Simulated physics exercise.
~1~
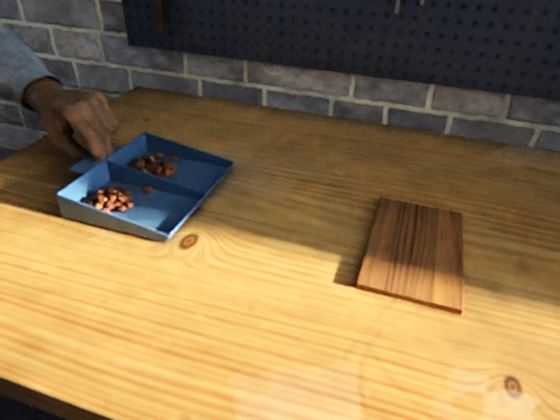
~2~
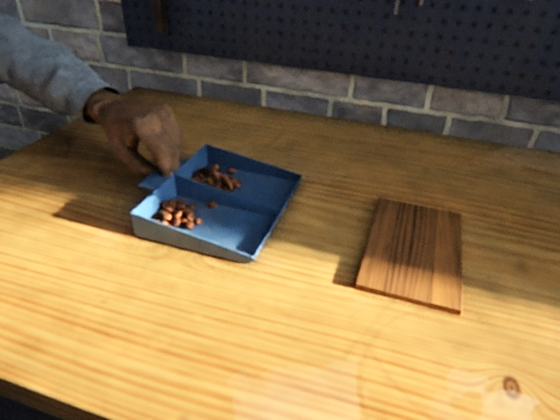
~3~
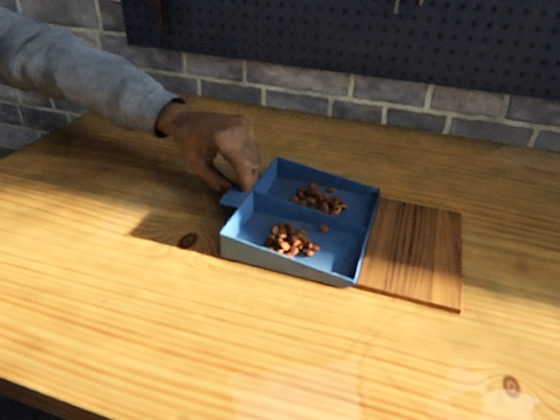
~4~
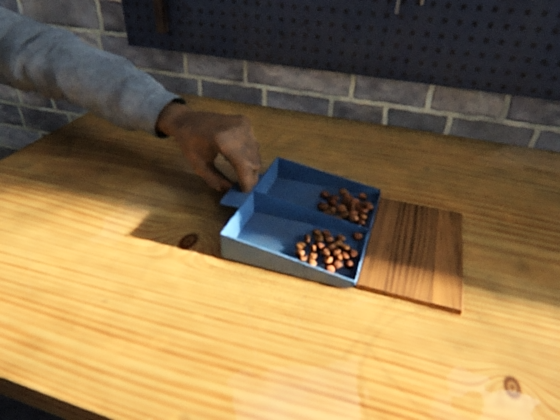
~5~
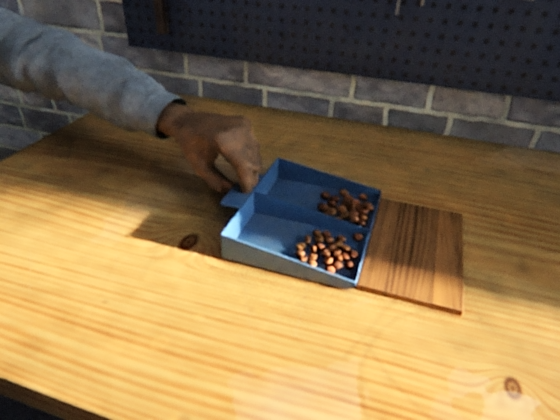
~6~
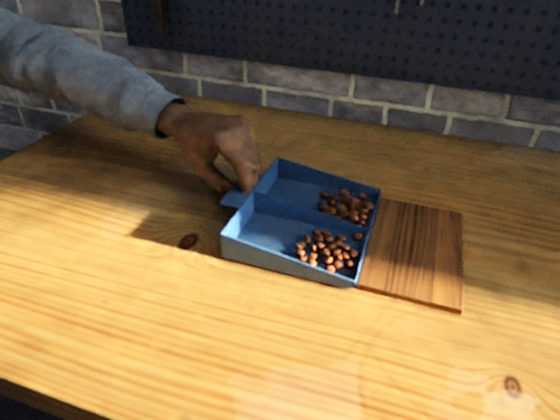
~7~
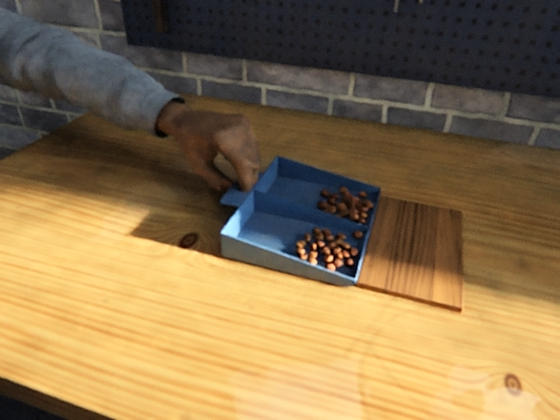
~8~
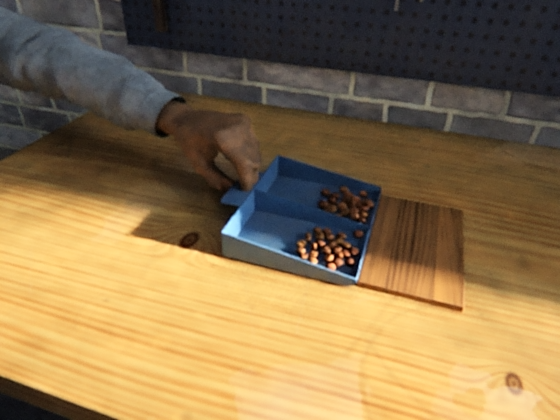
On a wooden counter before a grey brick wall, a hand in a grey sleeve holds a blue tray with two compartments, each carrying a handful of small brown pieces that look like nuts. A flat wooden board lies to the right. The hand pushes the tray rightward across the counter until it meets the board and stops. Both handfuls then slide on towards the tray's far right rim, spreading a little. The board stays put, and the pieces come to rest inside the tray, with the hand still at its left end.
